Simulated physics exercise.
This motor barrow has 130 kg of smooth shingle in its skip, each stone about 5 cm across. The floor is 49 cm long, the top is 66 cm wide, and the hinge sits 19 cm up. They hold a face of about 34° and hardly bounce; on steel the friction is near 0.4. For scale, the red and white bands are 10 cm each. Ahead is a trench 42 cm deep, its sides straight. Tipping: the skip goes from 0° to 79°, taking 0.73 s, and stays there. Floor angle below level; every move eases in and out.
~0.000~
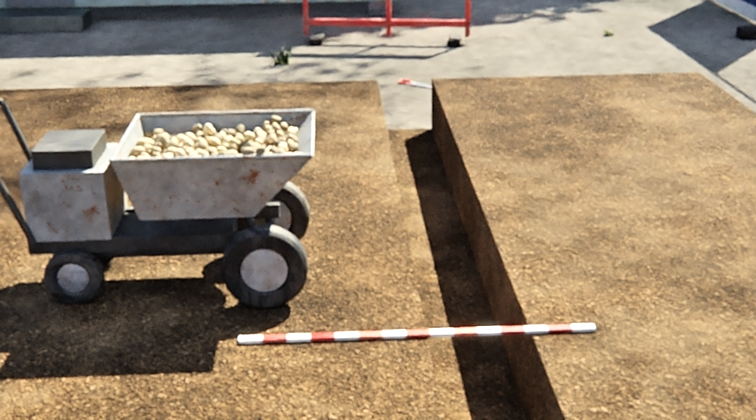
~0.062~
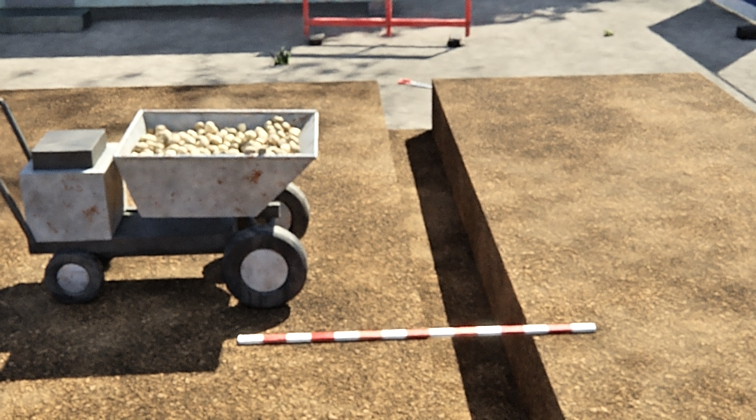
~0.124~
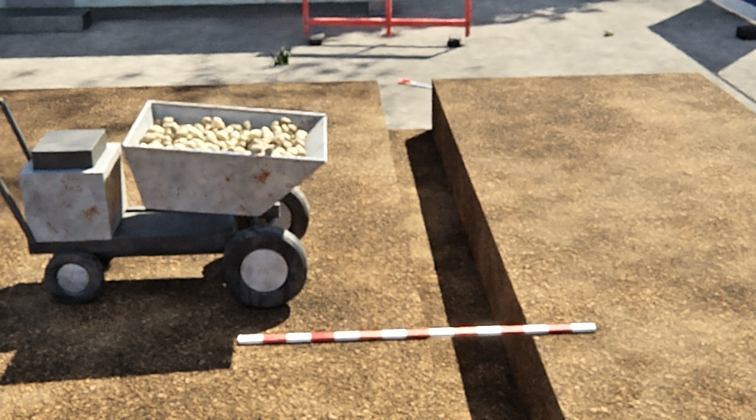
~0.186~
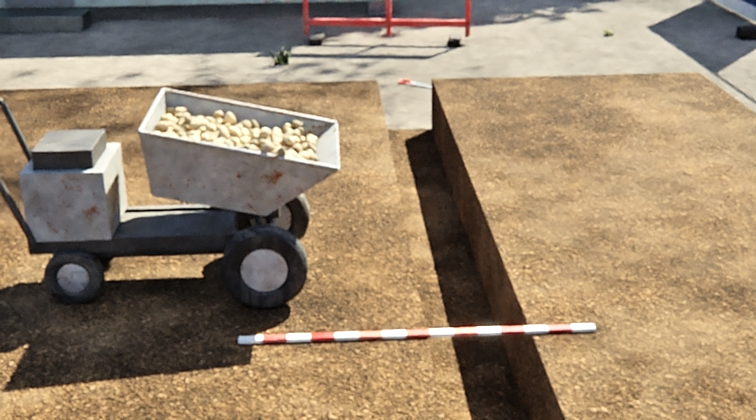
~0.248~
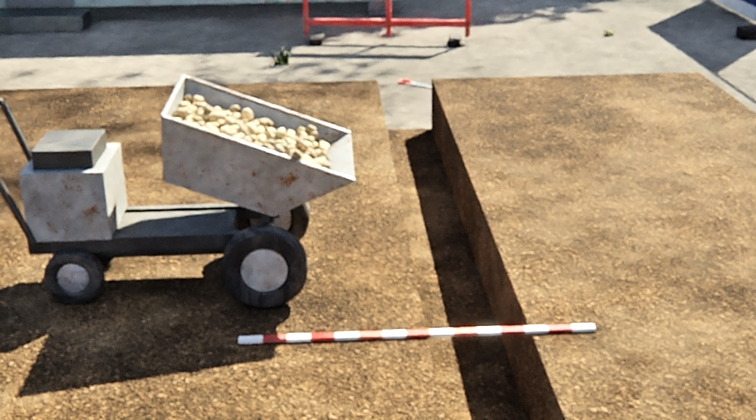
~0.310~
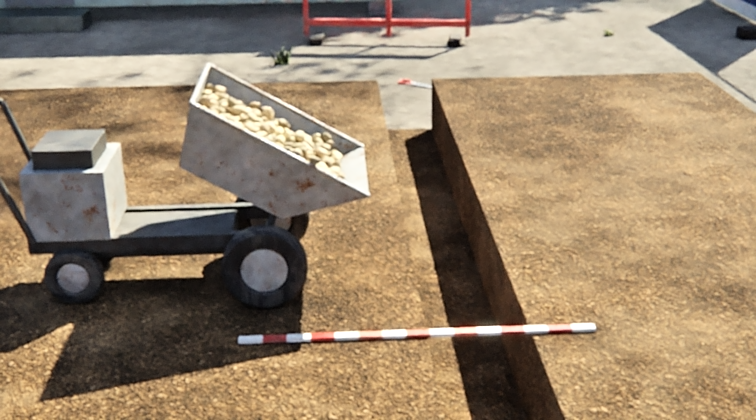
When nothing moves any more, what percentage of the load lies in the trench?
87 %.
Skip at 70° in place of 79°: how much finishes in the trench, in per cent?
It would be near 100 per cent.
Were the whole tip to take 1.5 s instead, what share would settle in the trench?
Around 85 per cent would end in the trench.
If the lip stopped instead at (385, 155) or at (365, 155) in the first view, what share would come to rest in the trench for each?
Roughly 80 in a hundred, then 95 in a hundred.
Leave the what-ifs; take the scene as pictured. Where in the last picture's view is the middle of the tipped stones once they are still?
(465, 337).
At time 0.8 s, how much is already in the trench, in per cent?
Close to 45 per cent has got there by then.
After 0.6 s the floor is at 67°; 100 % in the skip; the foremost stones are at (397, 234).
After 0.8 s the floor is at 79°; 48 % in the skip, 7 % short of the trench, 45 % in the trench; the foremost stones are at (499, 319).
After 1.2 s the floor is at 79°; 10 % in the skip, 8 % short of the trench, 82 % in the trench; the foremost stones are at (515, 328).
After 3.1 s the floor is at 79°; 6 % in the skip, 7 % short of the trench, 87 % in the trench; the foremost stones are at (535, 331).
